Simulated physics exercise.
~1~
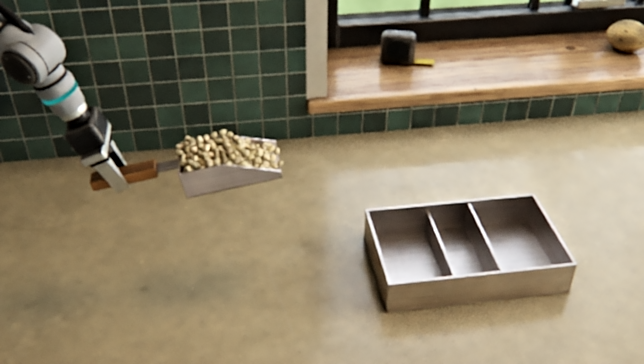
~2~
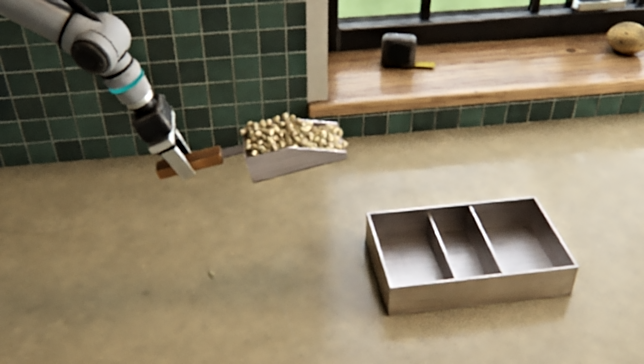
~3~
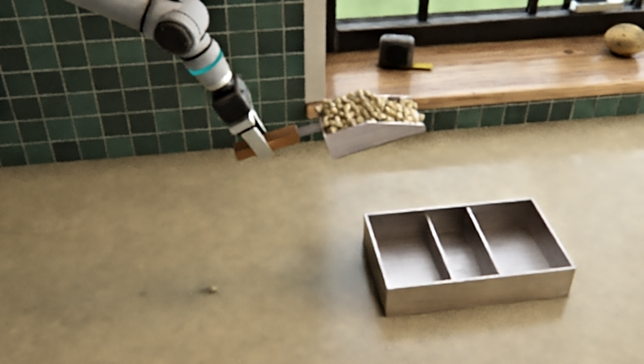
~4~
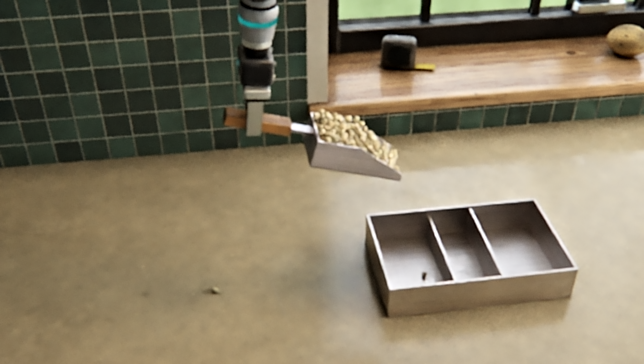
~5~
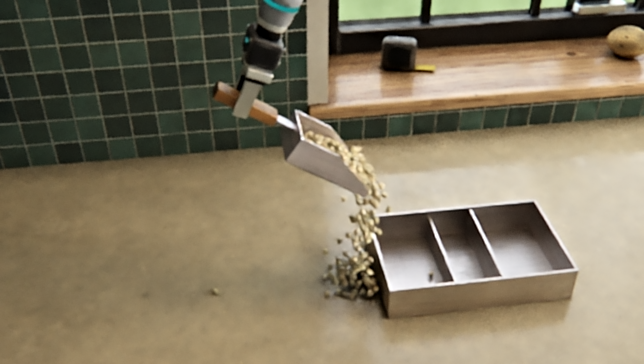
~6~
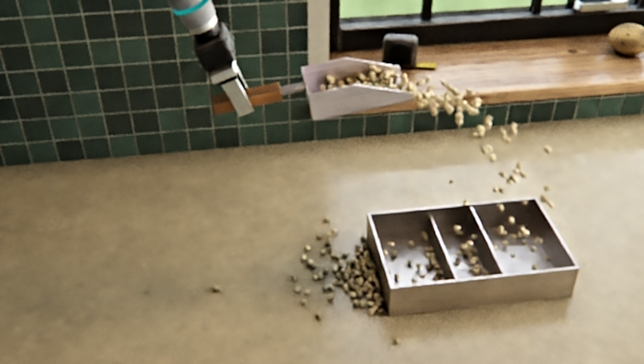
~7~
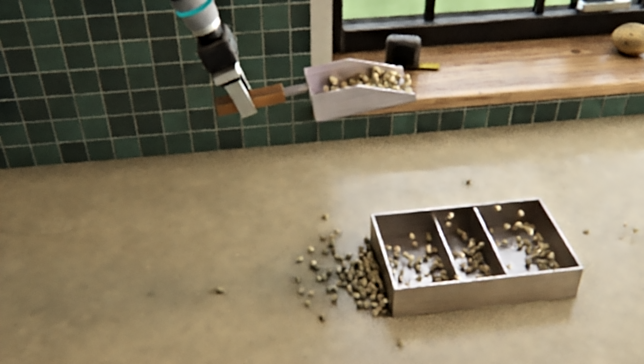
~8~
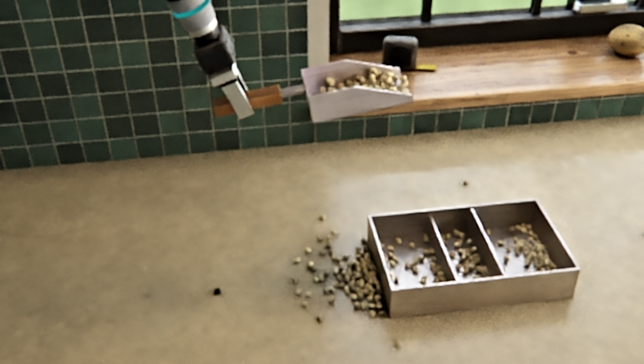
A robot arm carries a scoop heaped with dried beans rightward over a counter, tips it and spills many beside a divided metal box, then swings it back up, flinging more across the compartments; beans end scattered in all three, piled outside, and left in the scoop.
